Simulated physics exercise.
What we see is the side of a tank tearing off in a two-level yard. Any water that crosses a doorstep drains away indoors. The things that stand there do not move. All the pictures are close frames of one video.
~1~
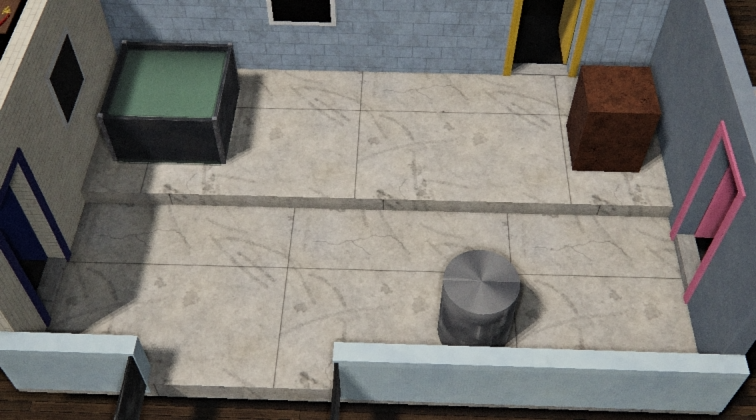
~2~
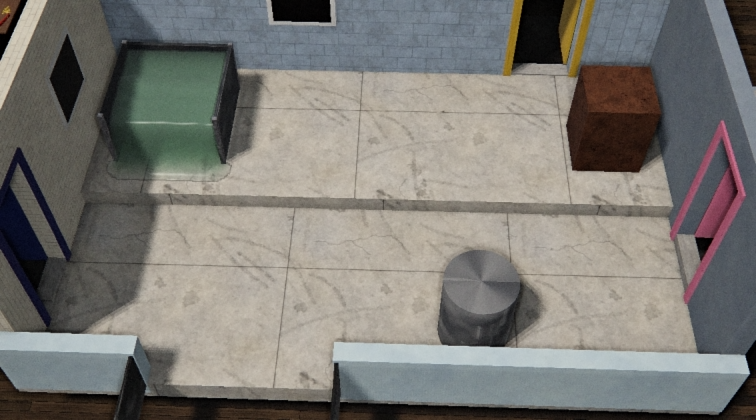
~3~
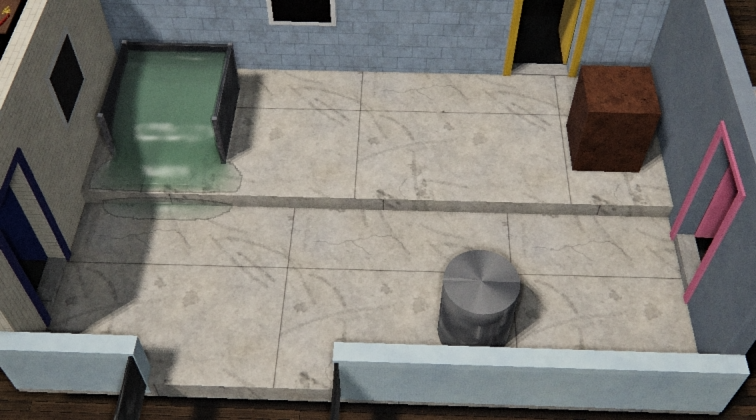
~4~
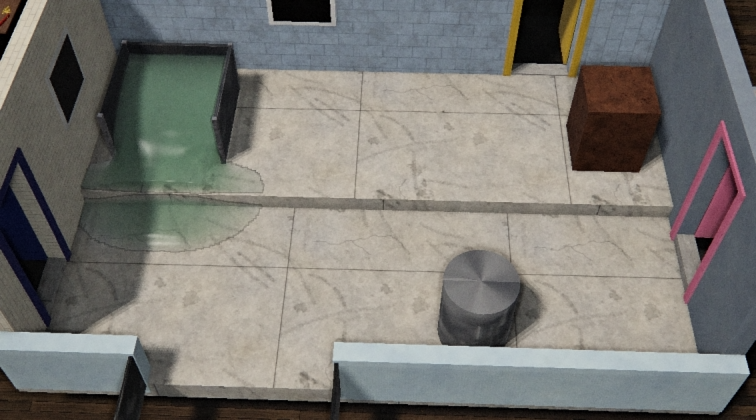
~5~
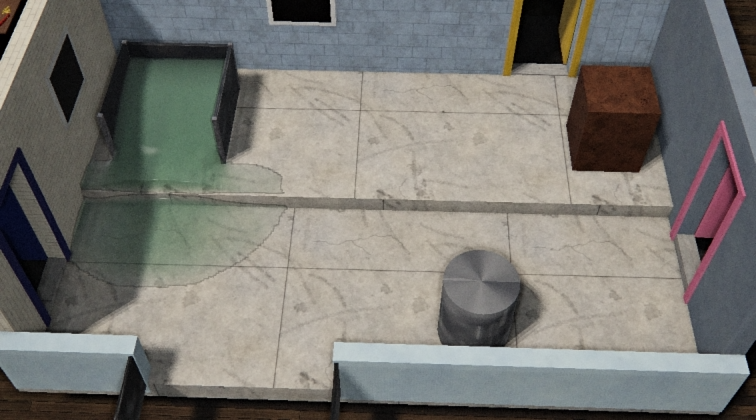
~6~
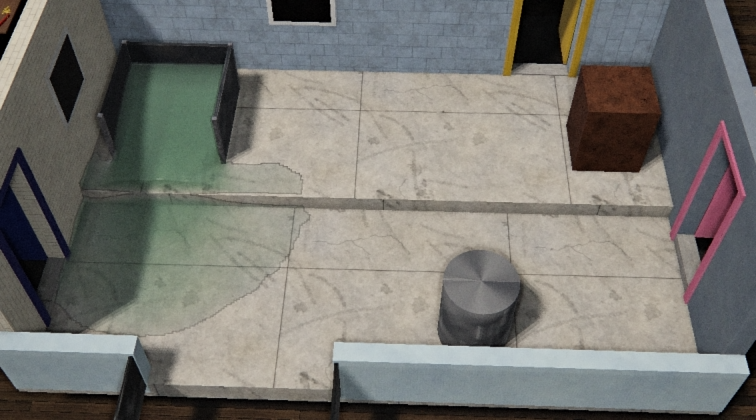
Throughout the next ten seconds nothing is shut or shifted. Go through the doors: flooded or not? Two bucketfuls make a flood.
Yellow door: Not flooded. Blue door: Flooded. Pink door: Not flooded.
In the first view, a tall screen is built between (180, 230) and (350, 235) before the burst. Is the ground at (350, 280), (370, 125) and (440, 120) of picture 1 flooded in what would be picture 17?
Reading them off in sequence: Spared, spared, spared.
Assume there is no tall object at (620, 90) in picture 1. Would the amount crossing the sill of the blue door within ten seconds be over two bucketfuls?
Door blue - past the limit.
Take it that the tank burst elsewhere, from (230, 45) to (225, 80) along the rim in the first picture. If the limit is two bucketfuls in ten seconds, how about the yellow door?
Then: The yellow door tops the mark.
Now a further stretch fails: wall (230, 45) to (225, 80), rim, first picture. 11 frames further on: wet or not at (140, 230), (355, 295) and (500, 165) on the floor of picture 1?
Untouched, untouched, soaked.
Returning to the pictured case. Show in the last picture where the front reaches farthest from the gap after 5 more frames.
Best guess: Near (297, 370).
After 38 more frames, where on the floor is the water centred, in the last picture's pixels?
Centre of mass: Roughly (264, 272).
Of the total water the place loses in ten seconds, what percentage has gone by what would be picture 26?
Something close to 65 percent by that point.
A moment on, water covers 30 % of the floor; the yellow door not reached, the blue door under two buckets in, the pink door not reached.
Next, water covers 30 % of the floor; the yellow door not reached, the blue door under two buckets in, the pink door not reached.
Then, water covers 30 % of the floor; the yellow door not reached, the blue door over two buckets in, the pink door not reached.
Later, water covers 50 % of the floor; the yellow door not reached, the blue door far over two buckets in, the pink door not reached.
In the end, water covers 55 % of the floor; the yellow door not reached, the blue door far over two buckets in, the pink door wet at the sill, nothing in.
